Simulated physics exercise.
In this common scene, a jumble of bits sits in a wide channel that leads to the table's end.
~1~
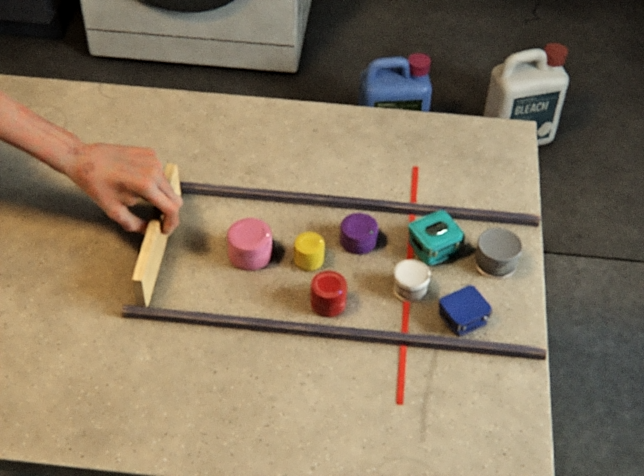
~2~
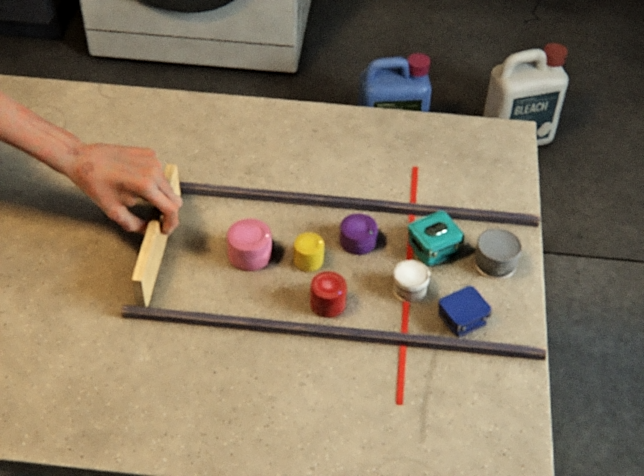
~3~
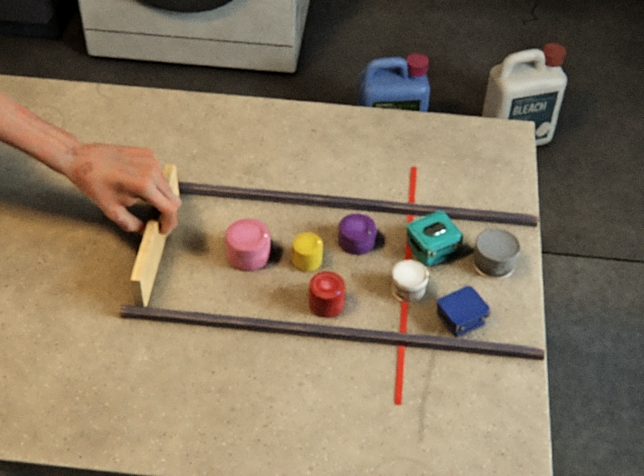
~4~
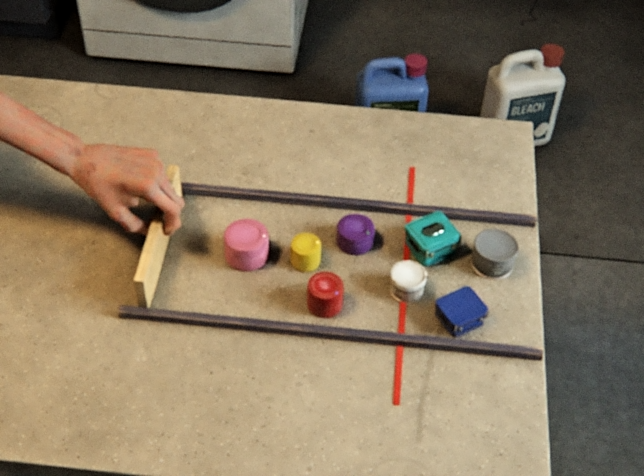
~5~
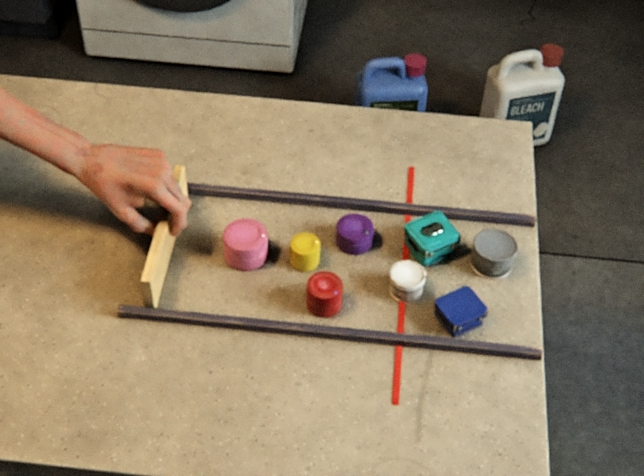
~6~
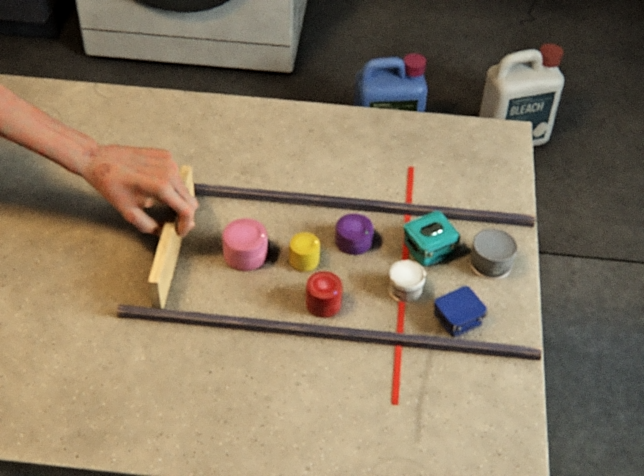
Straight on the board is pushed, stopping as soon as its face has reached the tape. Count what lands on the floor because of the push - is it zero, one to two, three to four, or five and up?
No losses.
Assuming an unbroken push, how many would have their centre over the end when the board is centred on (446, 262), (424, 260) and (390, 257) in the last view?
It comes out as 1, then 0, then 0.
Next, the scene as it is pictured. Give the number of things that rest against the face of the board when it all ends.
It adds up to 3.
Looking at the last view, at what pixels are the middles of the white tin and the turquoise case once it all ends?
First at (448, 292); second at (464, 239).
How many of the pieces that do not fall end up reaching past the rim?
The total comes out at 0.
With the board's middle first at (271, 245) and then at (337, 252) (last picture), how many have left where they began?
Tally: First 2; then 5.
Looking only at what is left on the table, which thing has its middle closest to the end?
Closest in the end is the grey pot.
Early on, none off yet; grey pot at rest near (493, 254); blue case at rest near (459, 312); turquoise case at rest near (430, 239).
Finally, the number that fall off is zero.
